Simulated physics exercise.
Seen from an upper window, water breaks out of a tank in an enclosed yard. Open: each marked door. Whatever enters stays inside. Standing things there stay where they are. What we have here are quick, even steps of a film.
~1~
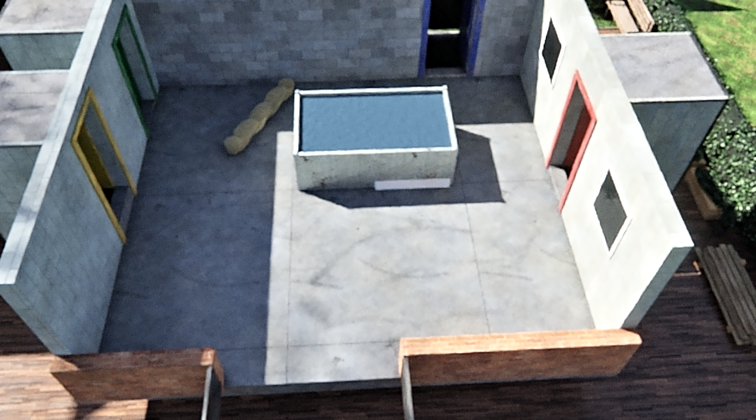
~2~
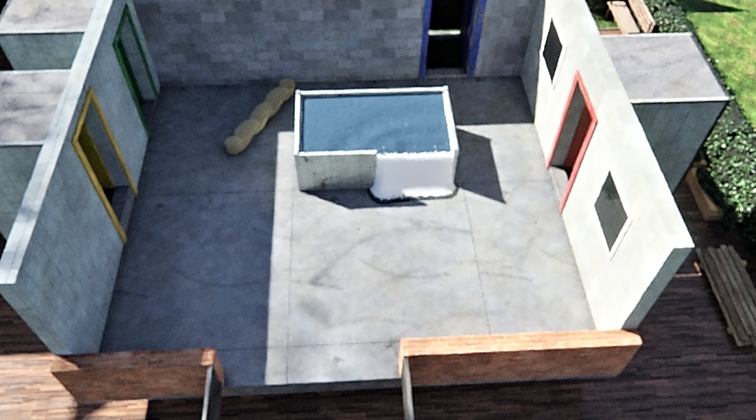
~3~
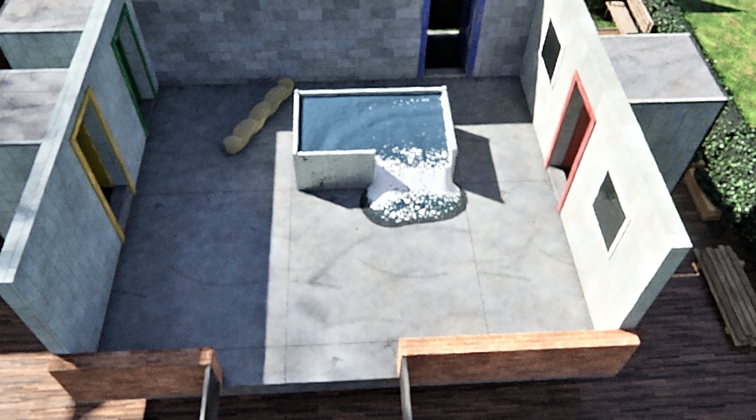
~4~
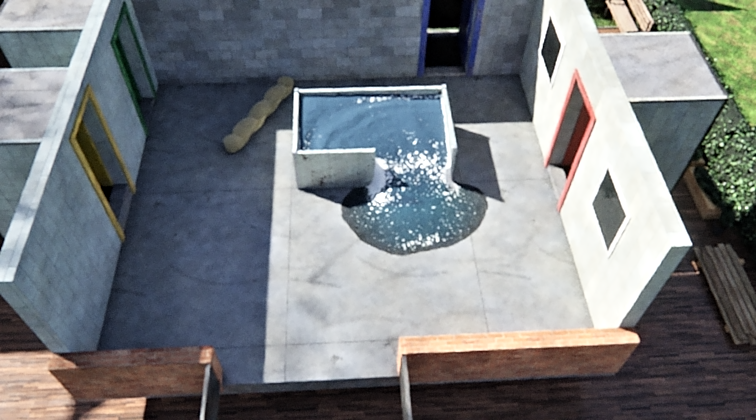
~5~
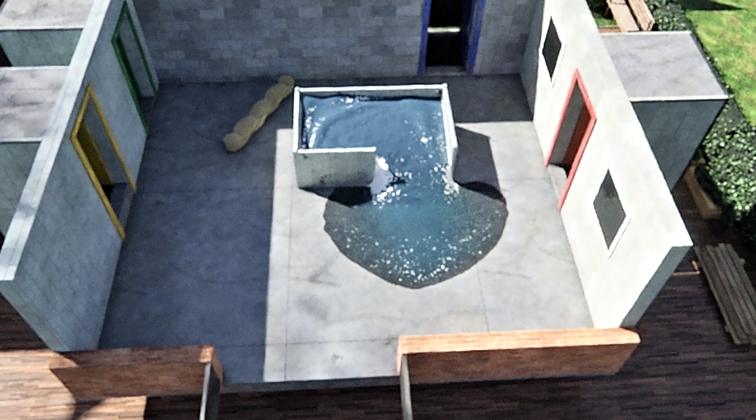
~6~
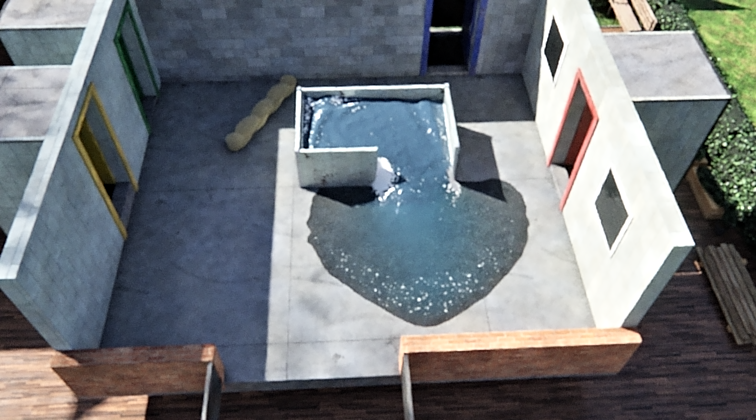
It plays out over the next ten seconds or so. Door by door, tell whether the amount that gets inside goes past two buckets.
My prediction: The yellow door never tops two buckets; the blue door tops two buckets; the green door never tops two buckets; the red door never tops two buckets.
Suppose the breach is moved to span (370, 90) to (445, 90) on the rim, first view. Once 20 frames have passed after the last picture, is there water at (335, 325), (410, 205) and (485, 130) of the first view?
In that order: Not flooded, free of water, flooded.
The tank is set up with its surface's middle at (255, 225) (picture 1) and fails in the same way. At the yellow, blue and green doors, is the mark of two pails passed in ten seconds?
So the yellow one comes in lower, while the blue one comes in lower and the green one comes in lower.
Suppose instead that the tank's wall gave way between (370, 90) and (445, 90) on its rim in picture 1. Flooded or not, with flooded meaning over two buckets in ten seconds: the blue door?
Here's my take: The blue door tops the limit.
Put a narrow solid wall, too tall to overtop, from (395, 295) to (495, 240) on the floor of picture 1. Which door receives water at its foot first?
Earliest: The one in red.
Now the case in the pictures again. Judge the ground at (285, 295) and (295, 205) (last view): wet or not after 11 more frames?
First spot soaked, second spot spared.
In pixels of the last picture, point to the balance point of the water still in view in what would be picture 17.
The water's centre sits above (421, 219).
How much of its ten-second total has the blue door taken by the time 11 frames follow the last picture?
It would be roughly 0 percent of the ten-second total.
A moment on, water covers 30 % of the floor; the yellow door not reached, the blue door not reached, the green door not reached, the red door not reached.
Next, water covers 30 % of the floor; the yellow door not reached, the blue door not reached, the green door not reached, the red door wet at the sill, nothing in.
Then, water covers 35 % of the floor; the yellow door not reached, the blue door not reached, the green door not reached, the red door wet at the sill, nothing in.
Later, water covers 60 % of the floor; the yellow door not reached, the blue door under two buckets in, the green door not reached, the red door wet at the sill, nothing in.
In the end, water covers 85 % of the floor; the yellow door wet at the sill, nothing in, the blue door over two buckets in, the green door wet at the sill, nothing in, the red door wet at the sill, nothing in.
